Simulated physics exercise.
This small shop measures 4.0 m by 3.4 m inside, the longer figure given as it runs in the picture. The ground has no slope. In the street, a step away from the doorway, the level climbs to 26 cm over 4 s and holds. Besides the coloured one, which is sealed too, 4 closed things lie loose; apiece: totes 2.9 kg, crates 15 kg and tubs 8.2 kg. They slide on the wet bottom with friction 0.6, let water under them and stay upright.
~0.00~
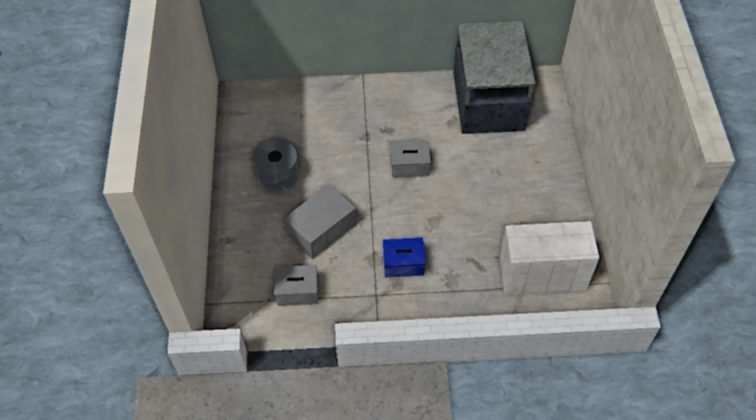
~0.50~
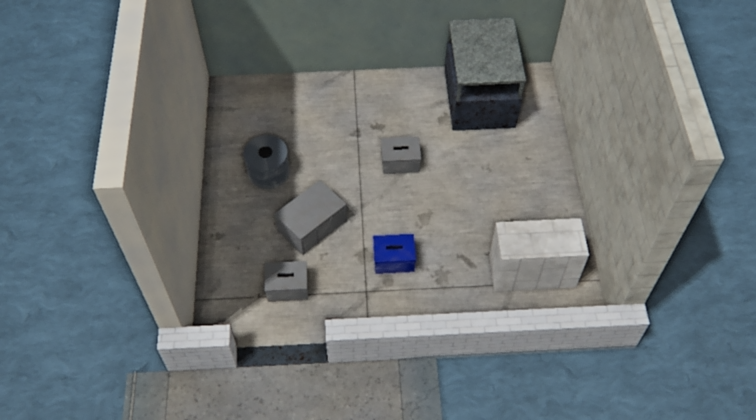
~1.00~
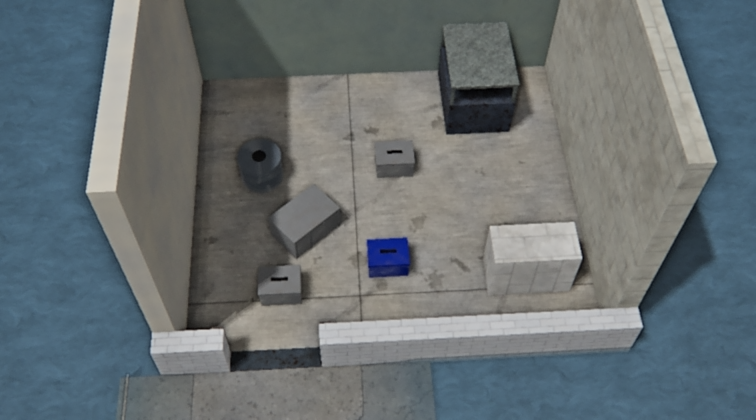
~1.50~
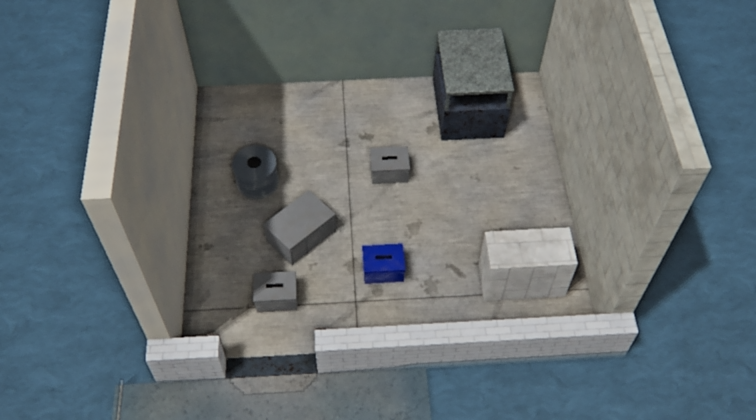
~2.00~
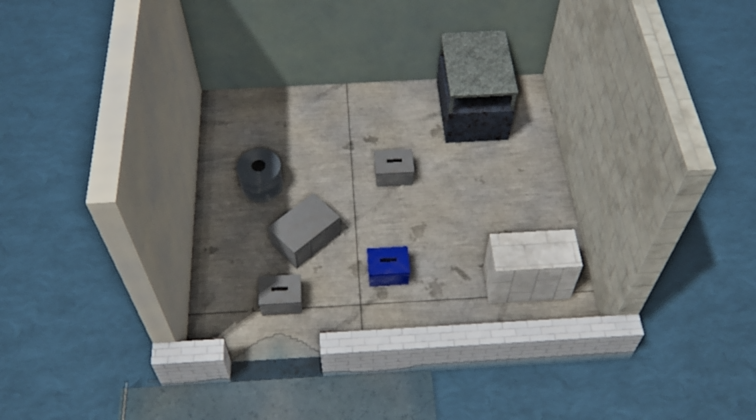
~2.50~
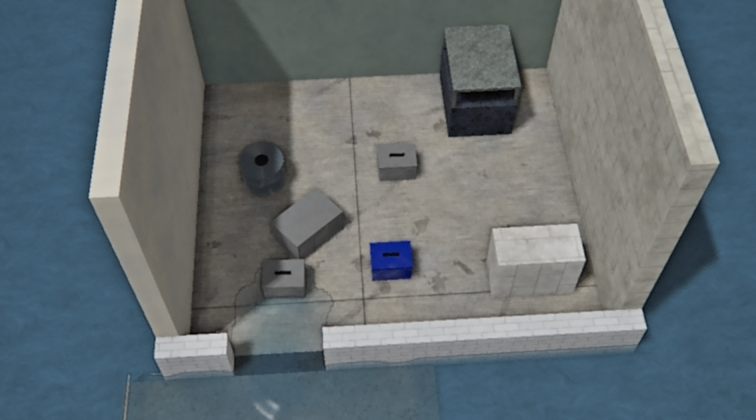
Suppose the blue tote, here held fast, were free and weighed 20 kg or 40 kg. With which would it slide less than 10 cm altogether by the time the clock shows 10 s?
For it, the smaller load will do.
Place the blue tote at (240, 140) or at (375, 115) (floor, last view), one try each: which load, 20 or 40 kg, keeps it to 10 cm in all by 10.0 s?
In that order: Only the larger holds; either load holds.
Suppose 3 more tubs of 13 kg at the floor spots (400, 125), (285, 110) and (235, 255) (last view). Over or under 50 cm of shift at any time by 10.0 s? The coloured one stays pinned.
In that order: Over, more, past it.
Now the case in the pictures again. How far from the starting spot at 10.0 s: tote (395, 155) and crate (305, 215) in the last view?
In that order: 80 cm, 150 cm.
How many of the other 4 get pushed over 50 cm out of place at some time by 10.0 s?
I count 4.
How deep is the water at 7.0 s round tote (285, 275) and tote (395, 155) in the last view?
About 16 and 18 cm.
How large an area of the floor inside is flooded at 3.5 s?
About 2.5 m2.
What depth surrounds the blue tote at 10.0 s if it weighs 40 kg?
Roughly 5 cm.
After 3.5 s the blue tote would be 0 cm from its start with 20 kg and 0 cm from its start with 40 kg; 2 cm of water round it then.
After 4.5 s the blue tote would be 0 cm from its start with 20 kg and 0 cm from its start with 40 kg; 3 cm of water round it then.
After 7.0 s the blue tote would be 0 cm from its start with 20 kg and 0 cm from its start with 40 kg; 3 cm of water round it then.
After 10.0 s the blue tote would be 0 cm from its start with 20 kg and 0 cm from its start with 40 kg; 5 cm of water round it then.
